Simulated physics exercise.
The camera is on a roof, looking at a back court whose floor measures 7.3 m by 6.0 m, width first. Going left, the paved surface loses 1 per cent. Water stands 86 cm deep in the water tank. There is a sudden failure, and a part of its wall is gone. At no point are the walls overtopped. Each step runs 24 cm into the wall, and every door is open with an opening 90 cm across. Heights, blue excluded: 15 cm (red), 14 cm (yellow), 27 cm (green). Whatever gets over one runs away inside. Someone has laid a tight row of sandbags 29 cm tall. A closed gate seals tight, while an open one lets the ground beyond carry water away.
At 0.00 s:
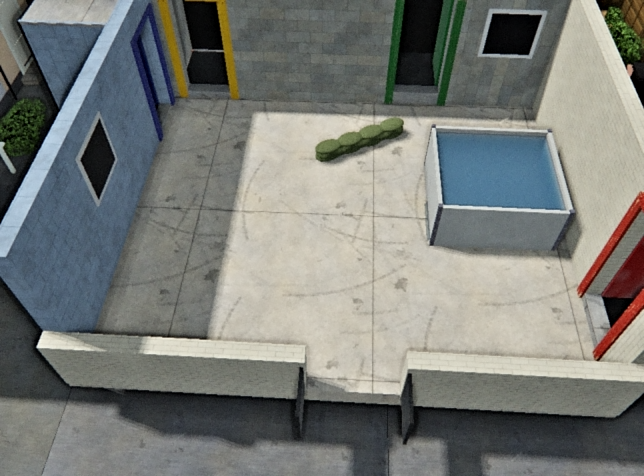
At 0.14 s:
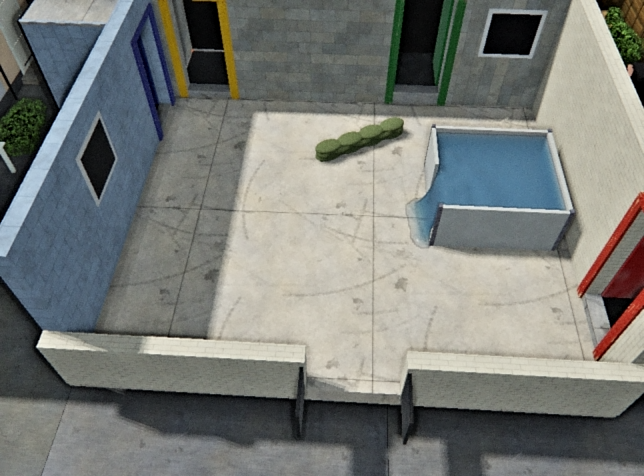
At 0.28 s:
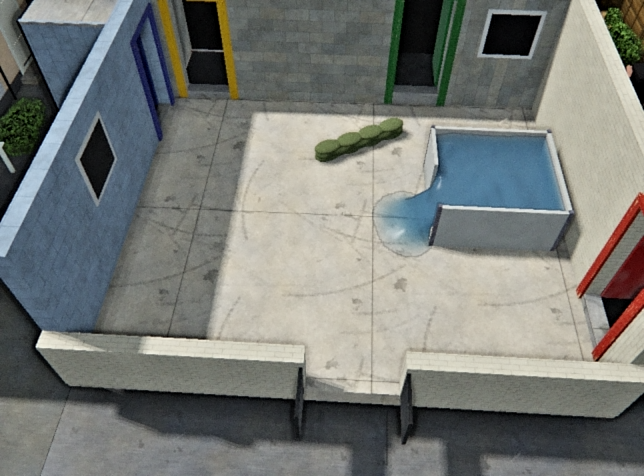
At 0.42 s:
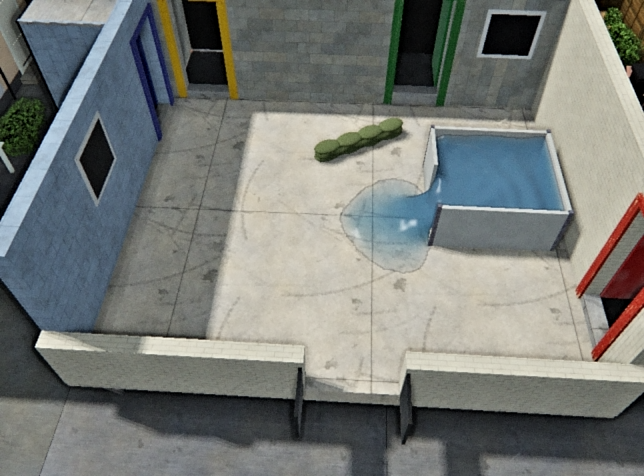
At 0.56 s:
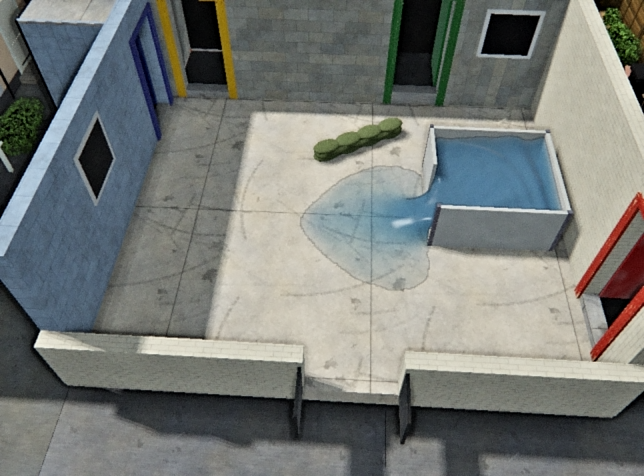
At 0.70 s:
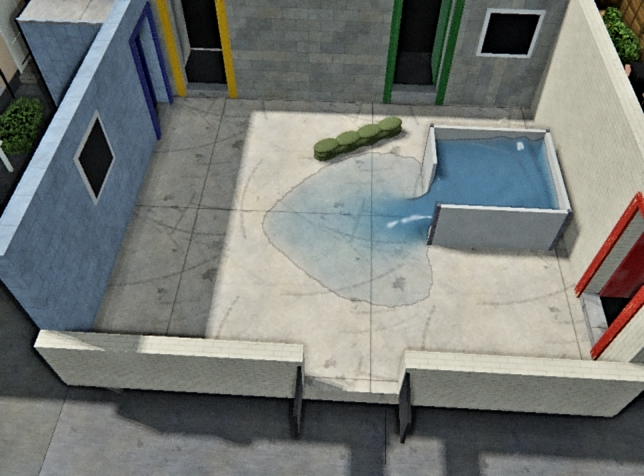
At first, a raised tank of still blue water stands on the right side of a walled courtyard, near a low green hedge. Then an opening appears in its left side and water pours out, spreading leftward and toward the front across the pale floor in a widening, rounded puddle.
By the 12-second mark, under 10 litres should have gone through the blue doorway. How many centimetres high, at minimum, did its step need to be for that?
It needed to be about 15 cm high.
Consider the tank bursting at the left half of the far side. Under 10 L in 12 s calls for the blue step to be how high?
Some 16 centimetres.
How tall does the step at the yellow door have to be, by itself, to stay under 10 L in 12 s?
At the yellow door you'd want roughly 15 cm.
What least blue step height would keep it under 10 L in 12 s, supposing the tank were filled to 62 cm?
It would take a step of about 10.0 cm.
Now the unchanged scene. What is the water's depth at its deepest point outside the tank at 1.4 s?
Max depth: About 40 cm.
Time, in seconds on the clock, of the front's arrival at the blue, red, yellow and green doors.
Blue at 2.2 seconds, red at 9.5 seconds, yellow at 2.8 seconds, green at 2.4 seconds.
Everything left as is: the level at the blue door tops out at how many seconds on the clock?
Near 2.6 seconds.
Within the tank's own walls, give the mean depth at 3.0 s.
Around 36 centimetres.
After 1.4 s water covers 40 % of the floor, deepest (40 cm) near (417, 228); it has not reached the blue door.
After 3.0 s water covers 60 % of the floor, deepest (32 cm) near (120, 362); 13 cm at the blue door, 16 litres in over its 7 cm step.
After 12.0 s water covers 95 % of the floor, deepest (12 cm) near (168, 113); 12 cm at the blue door, 180 litres in over its 7 cm step.
At the blue door as built, the water arrived by 2.2 s and peaked near 15 cm at 2.6 s.
With a step of 12 cm, 38 litres would have come in within the 12 s; with 18.5 cm, 1 litre. So under 10 litres takes about 15 cm.
